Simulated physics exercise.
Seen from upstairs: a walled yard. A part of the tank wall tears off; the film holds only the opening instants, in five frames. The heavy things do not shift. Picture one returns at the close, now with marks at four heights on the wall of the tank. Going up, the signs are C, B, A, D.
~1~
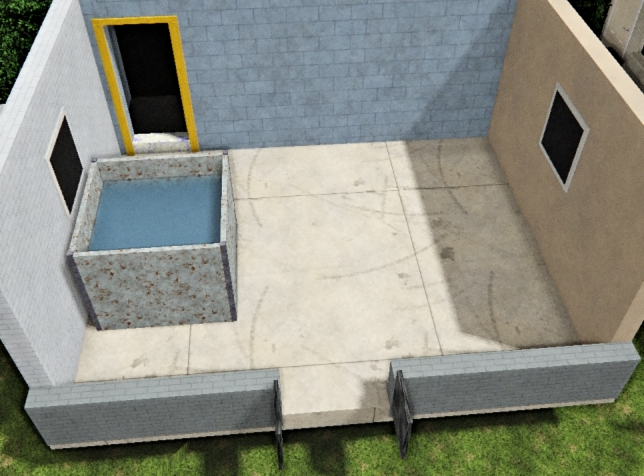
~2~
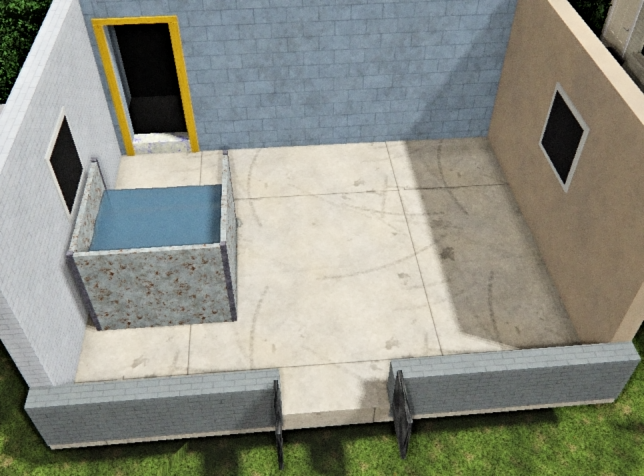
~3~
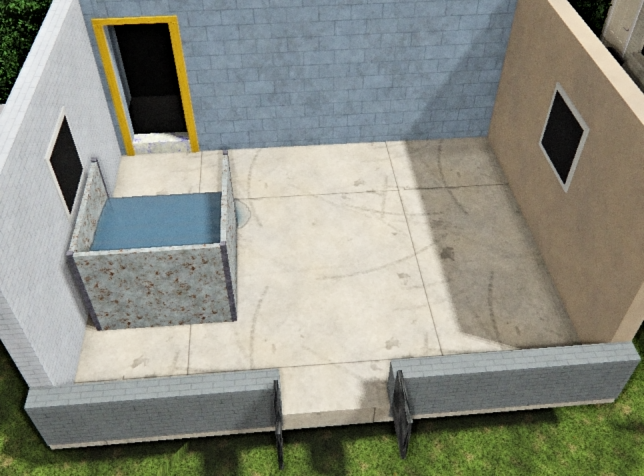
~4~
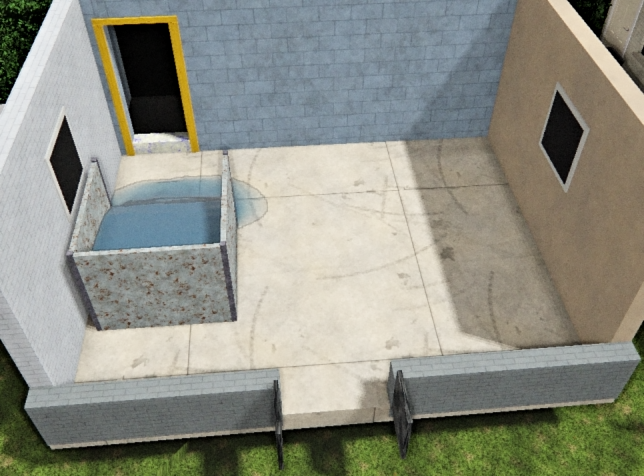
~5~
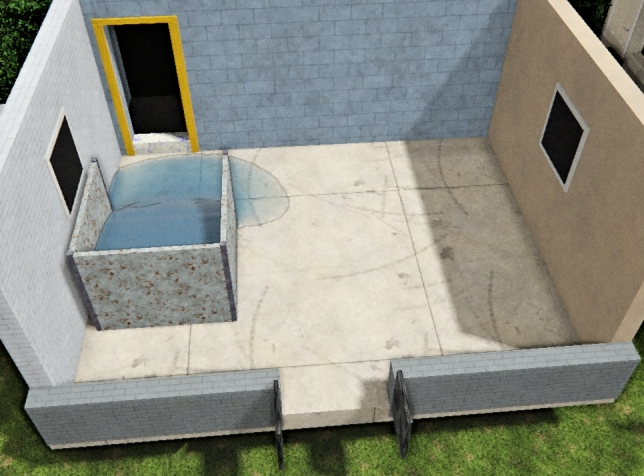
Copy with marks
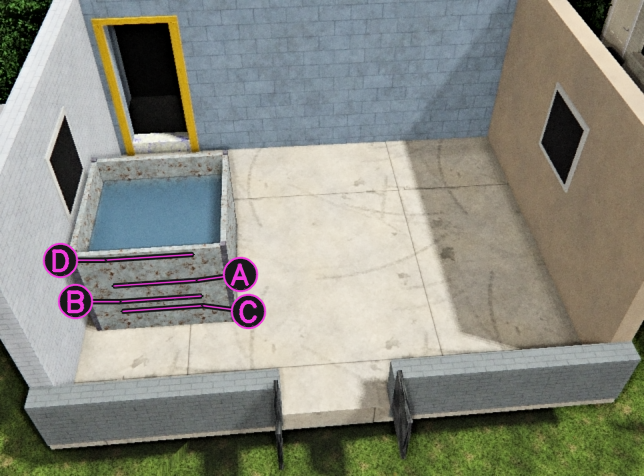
Water spread across the pale floor of a walled yard after the far side of a full stone tank disappeared, fanning out behind it and to the right, near the yellow doorway.
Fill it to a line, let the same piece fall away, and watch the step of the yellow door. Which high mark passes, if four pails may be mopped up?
Take C.
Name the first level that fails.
It is B.
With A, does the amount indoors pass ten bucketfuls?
Yes, it does.
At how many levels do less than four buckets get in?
One of them.
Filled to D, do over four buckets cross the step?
Yes, it does.
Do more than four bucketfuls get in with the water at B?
Yes, that goes wrong.
In magenta, A at (156, 283); B at (160, 298); C at (163, 308); D at (148, 257); from the bottom up C, B, A, D.
For level A, dozens of bucketfuls pour in.
For level B, about 8 bucketfuls get in.
For level C, a splash gets over, under a bucket.
For level D, dozens of bucketfuls pour in.
